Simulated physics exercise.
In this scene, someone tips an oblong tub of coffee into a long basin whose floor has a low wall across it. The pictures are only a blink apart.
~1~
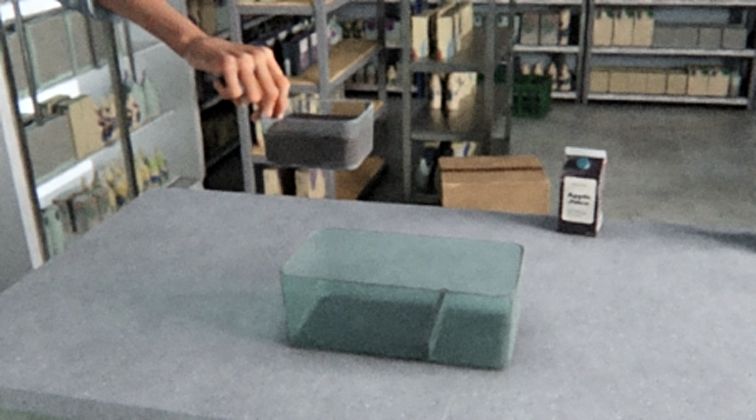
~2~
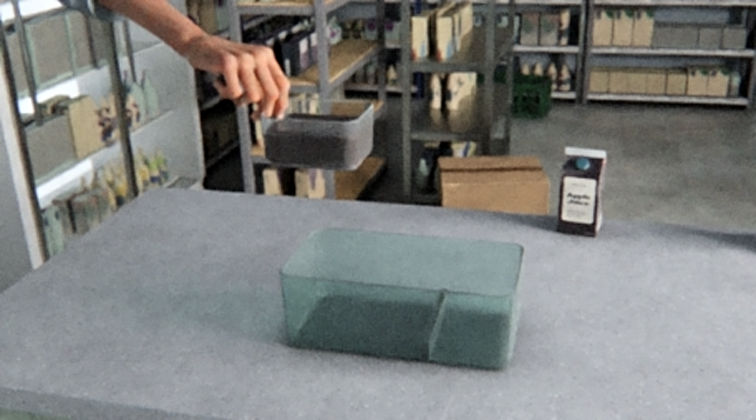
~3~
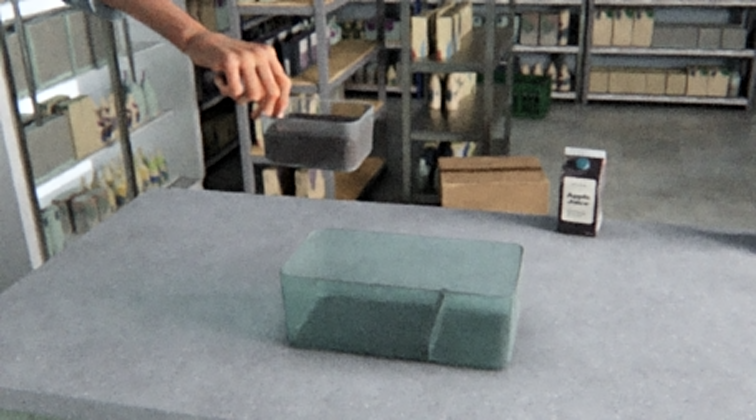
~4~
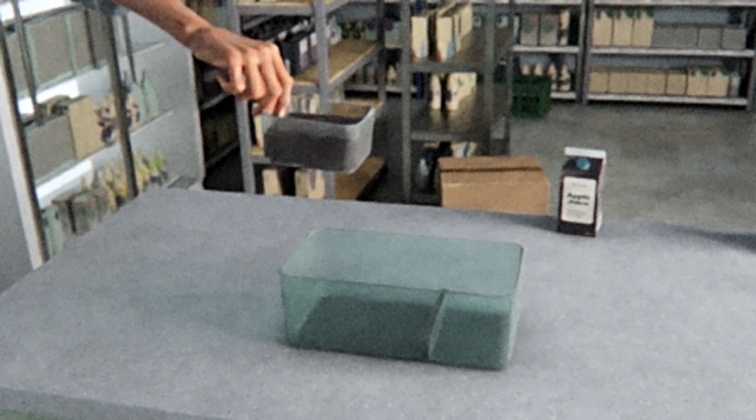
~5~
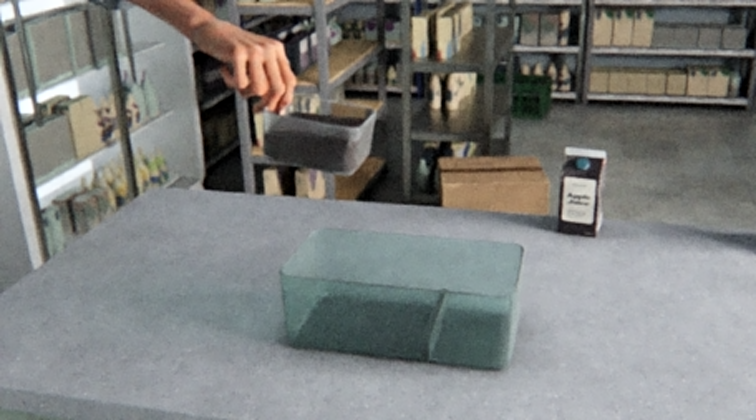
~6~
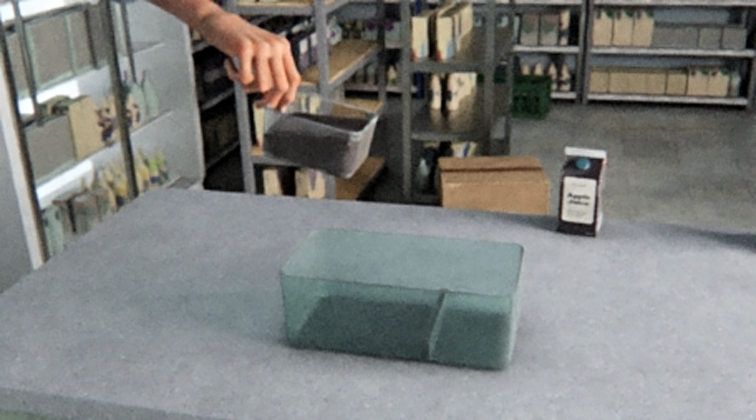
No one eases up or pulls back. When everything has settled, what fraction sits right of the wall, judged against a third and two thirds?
Short answer, the right side fails to reach a third.
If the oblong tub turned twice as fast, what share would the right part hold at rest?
Near 15 %.
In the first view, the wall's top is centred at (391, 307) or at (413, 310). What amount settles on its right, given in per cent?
It works out to around 75 per cent for the first and around 65 per cent for the second.
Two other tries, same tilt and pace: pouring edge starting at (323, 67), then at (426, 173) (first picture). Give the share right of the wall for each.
In turn 15 % and 70 %.
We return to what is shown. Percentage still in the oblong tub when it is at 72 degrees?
Roughly 45 in a hundred.
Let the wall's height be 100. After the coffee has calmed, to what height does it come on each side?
The left side ends up close to 40, the right side close to 30.
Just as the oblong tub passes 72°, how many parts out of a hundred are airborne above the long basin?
Estimate: Some 45 per cent.
A moment on, the oblong tub is tipped part way and 45 per cent is still to pour, 10 is left of the wall and 0 right of it.
Next, the oblong tub is tipped right over and 7 per cent is still to pour, 59 is left of the wall and 23 right of it.
Then the oblong tub is tipped right over and 0 per cent is still to pour, 72 is left of the wall and 25 right of it.
Later the oblong tub is tipped right over and 0 per cent is still to pour, 72 is left of the wall and 26 right of it.
At rest 72 per cent lies left of the wall, 26 right of it and 2 outside.
